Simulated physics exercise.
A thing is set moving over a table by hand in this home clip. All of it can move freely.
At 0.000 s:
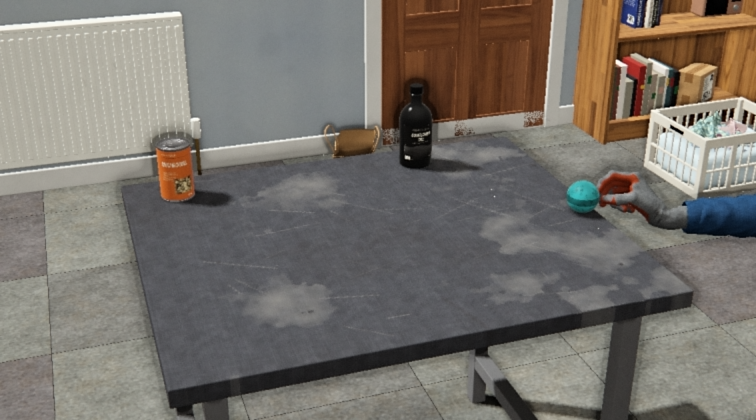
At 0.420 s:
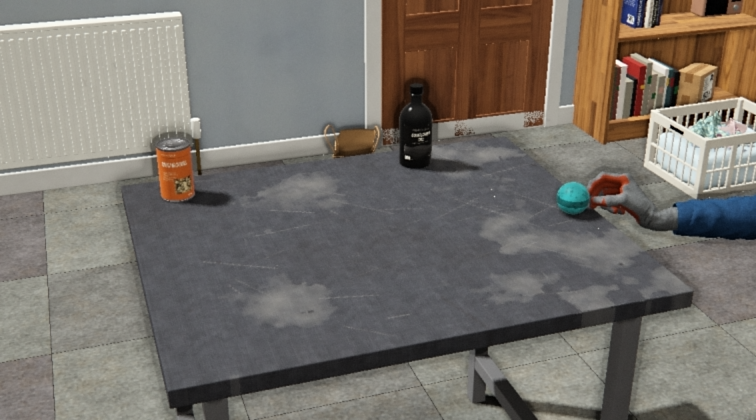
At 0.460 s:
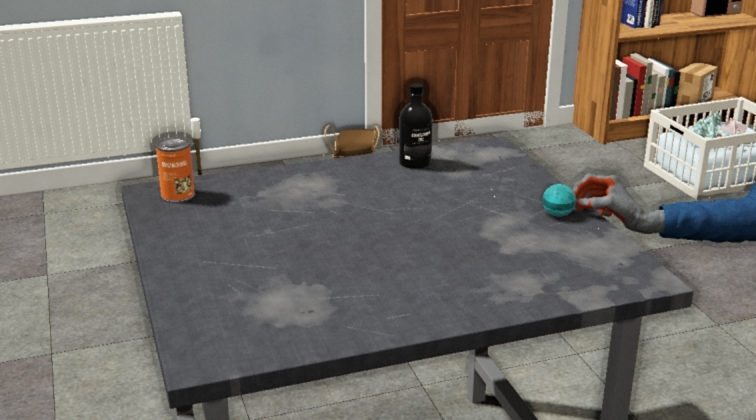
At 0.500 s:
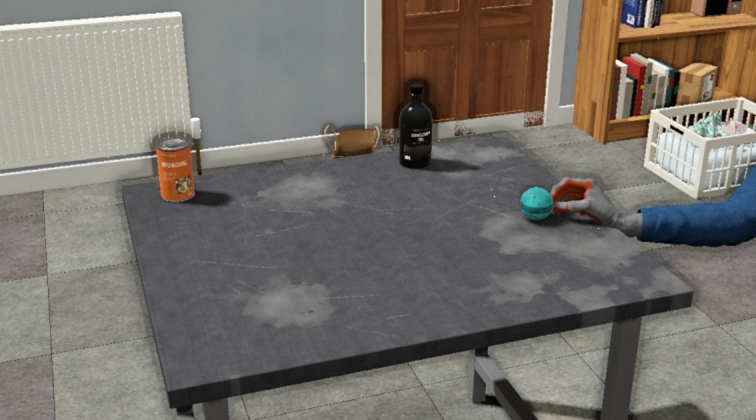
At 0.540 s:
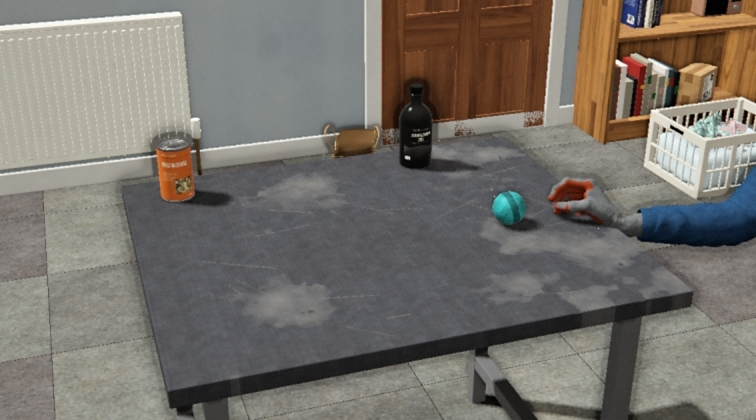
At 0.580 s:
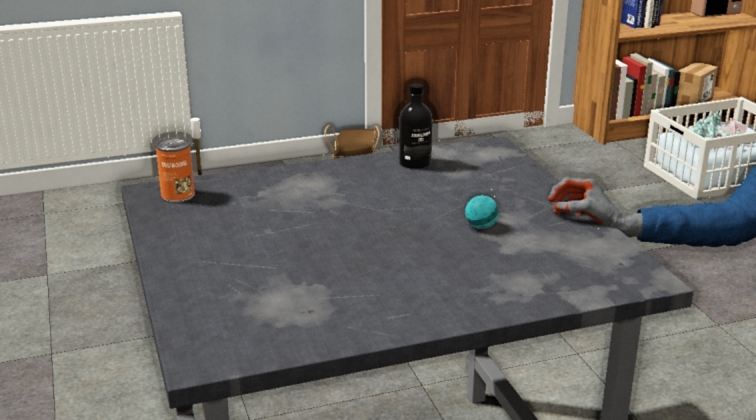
The clip shows a gloved hand pushing a turquoise ball leftward across a dark, scuffed table holding an orange can and a black bottle; the hand then stays back as the ball rolls on toward the left, slightly nearer the viewer.
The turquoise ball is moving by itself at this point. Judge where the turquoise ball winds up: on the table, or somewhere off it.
The turquoise ball winds up off the table.
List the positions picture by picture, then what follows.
The first frame shows under the hand; turquoise ball (583, 197).
The second frame shows under the hand; turquoise ball (573, 198).
The third frame shows under the hand; turquoise ball (559, 200).
The fourth frame shows turquoise ball (537, 204).
The fifth frame shows turquoise ball (509, 208) displaced about its own width.
The sixth frame shows turquoise ball (482, 213) displaced well along.
Around 0.88 s, turquoise ball displaced well along near (278, 243).
Around 1.18 s, turquoise ball now off the table.
Around 1.48 s, things are still on the move.
Finally (1.7 s), off the table, turquoise ball.
